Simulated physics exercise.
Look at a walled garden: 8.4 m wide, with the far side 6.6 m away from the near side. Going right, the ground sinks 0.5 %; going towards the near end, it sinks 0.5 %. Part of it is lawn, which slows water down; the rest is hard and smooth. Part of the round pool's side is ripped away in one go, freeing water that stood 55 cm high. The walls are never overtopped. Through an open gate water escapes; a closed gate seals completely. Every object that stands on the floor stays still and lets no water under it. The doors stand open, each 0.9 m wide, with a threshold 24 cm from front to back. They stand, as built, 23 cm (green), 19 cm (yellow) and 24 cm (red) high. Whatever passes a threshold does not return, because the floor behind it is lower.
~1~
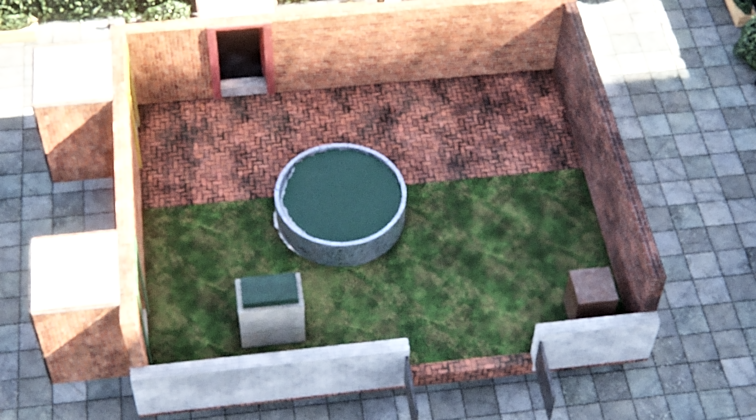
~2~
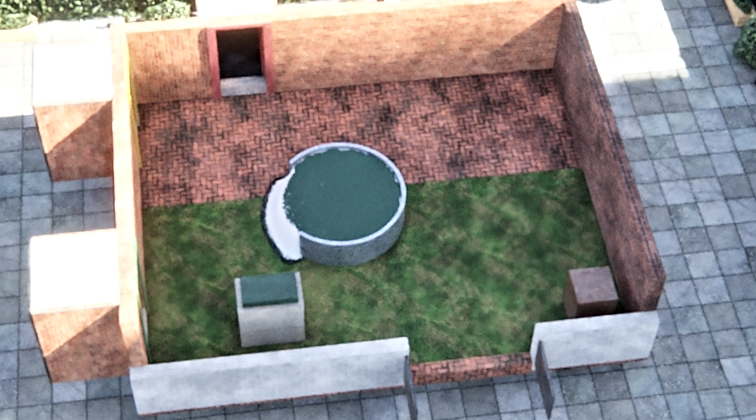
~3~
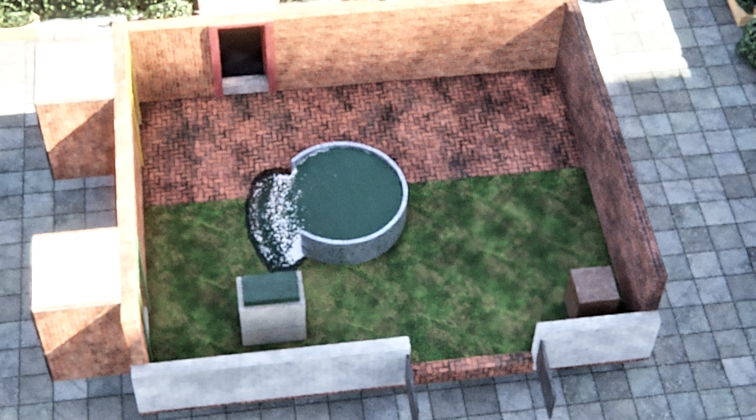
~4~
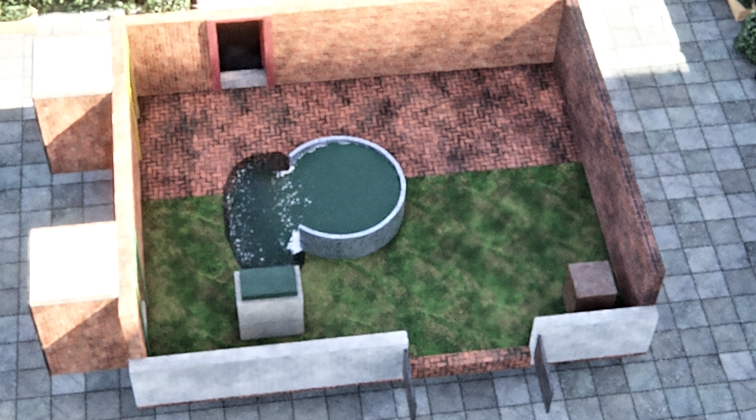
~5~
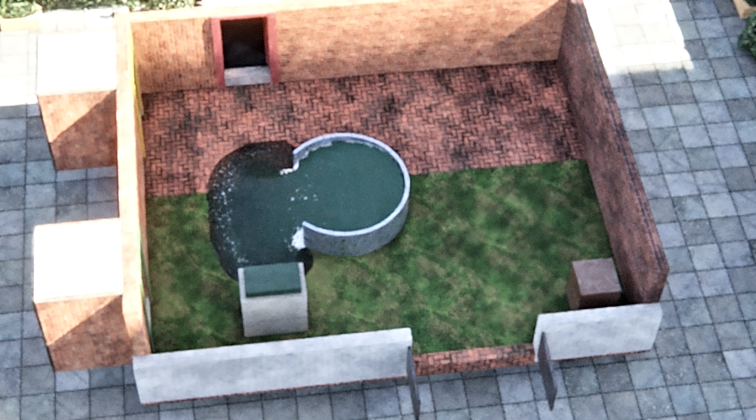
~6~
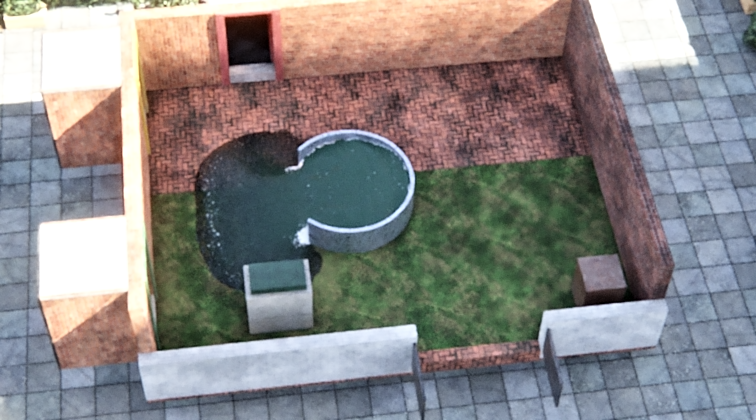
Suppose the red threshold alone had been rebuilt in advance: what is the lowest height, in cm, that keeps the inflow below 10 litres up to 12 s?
About 6 cm.
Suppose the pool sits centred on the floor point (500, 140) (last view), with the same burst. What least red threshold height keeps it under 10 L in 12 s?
Minimum: Approx. 6.5 cm.
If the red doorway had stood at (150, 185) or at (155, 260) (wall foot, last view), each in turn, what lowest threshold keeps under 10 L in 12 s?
In turn: About 18 cm, about 17 cm.
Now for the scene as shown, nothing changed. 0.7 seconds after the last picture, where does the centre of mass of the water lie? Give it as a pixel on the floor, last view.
(302, 206), roughly.
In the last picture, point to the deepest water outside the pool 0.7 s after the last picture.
About (280, 214).
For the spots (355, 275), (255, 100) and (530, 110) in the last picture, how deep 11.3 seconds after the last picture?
I'd read roughly 4, 4 and 4 cm there.
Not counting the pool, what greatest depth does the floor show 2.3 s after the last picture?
Up to some 27 centimetres, I'd say.
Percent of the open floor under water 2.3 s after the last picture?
Wet: Close to 30 %.
Then, 0.7 s after the last picture water covers 25 % of the floor, deepest (23 cm) near (280, 214); it has not reached the red door.
Then, 2.3 s after the last picture water covers 30 % of the floor, deepest (27 cm) near (146, 94); 2 cm at the red door, 0 litres in over its 24 cm threshold.
Then, 11.3 s after the last picture water covers 95 % of the floor, deepest (6 cm) near (160, 378); 4 cm at the red door, 0 litres in over its 24 cm threshold.
At the red door as built, the water peaked near 9 cm, 4.7 s after the last picture.
With a threshold of 5.5 cm, 14 litres would have come in within the 12 s; with 7.5 cm, 3 litres. So under 10 litres takes about 6 cm.
